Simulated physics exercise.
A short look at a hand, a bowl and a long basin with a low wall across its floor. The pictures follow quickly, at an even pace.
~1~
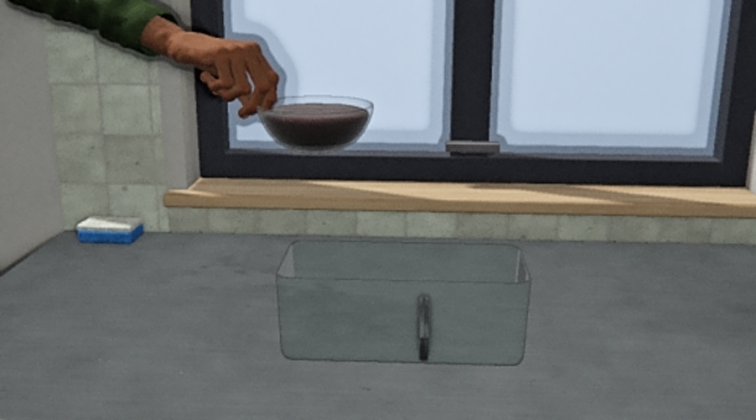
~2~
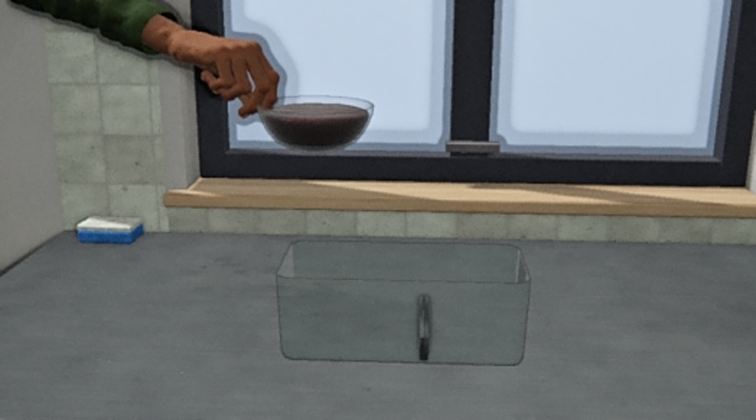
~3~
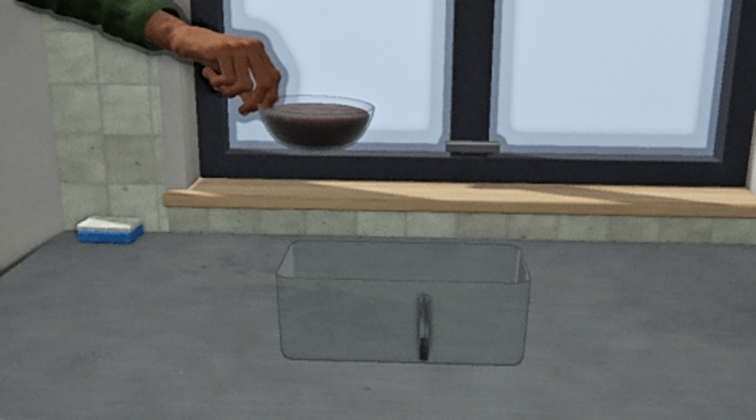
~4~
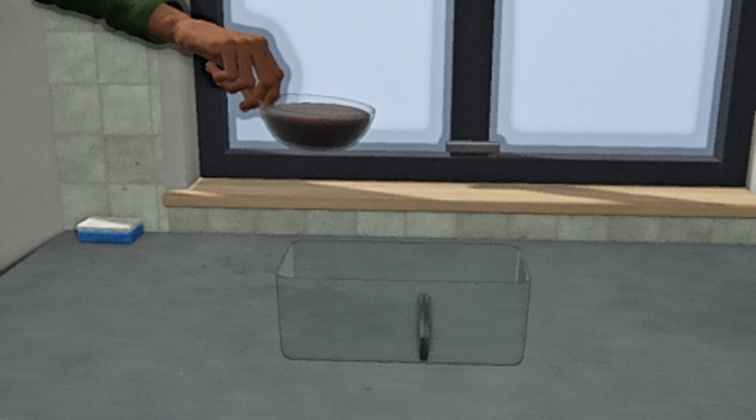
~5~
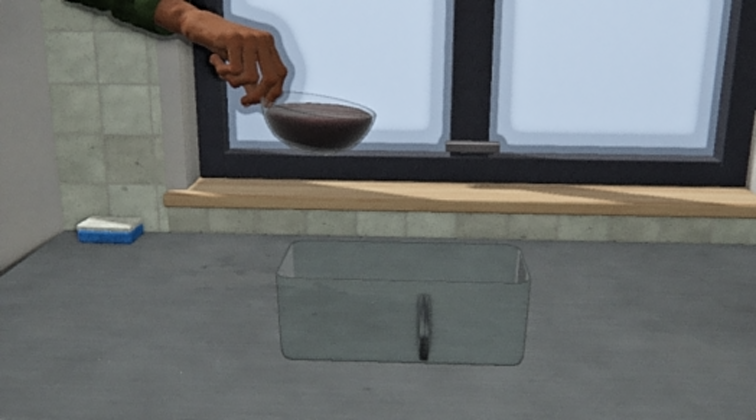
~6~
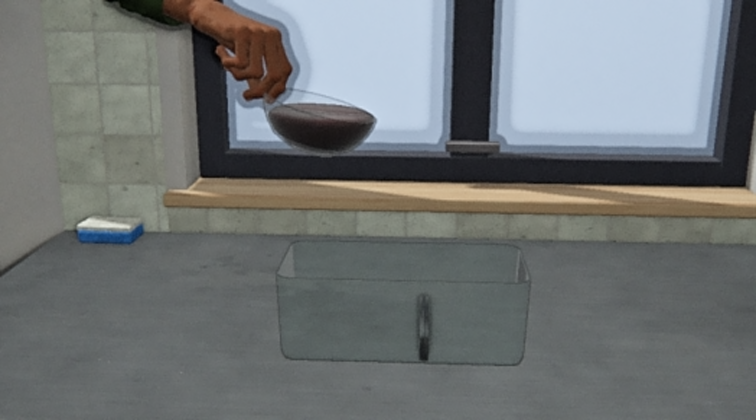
A hand slowly tilts a glass bowl of dark wine rightward above a clear basin.
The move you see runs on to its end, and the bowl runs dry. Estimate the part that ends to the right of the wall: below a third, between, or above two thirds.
The share right of the wall is between a third and two thirds.
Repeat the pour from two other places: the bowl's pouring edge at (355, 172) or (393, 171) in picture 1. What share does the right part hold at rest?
Near 5 % and 60 %.
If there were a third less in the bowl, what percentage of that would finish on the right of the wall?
Near 30 %.
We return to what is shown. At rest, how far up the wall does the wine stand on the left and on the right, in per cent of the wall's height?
Left: 30 %. Right: 50 %.
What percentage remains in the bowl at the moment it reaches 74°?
Roughly 20 in a hundred.
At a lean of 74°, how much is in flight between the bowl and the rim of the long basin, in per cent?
Roughly 50 in a hundred.
A moment on, the bowl is tipped part way and 21 per cent is still to pour, 8 is left of the wall and 20 right of it.
Next, the bowl is tipped right over and 0 per cent is still to pour, 44 is left of the wall and 53 right of it.
Then the bowl is tipped right over and 0 per cent is still to pour, 46 is left of the wall and 54 right of it.
Later the bowl is tipped right over and 0 per cent is still to pour, 46 is left of the wall and 53 right of it.
Finally, 46 per cent lies left of the wall, 54 right of it and 1 outside.
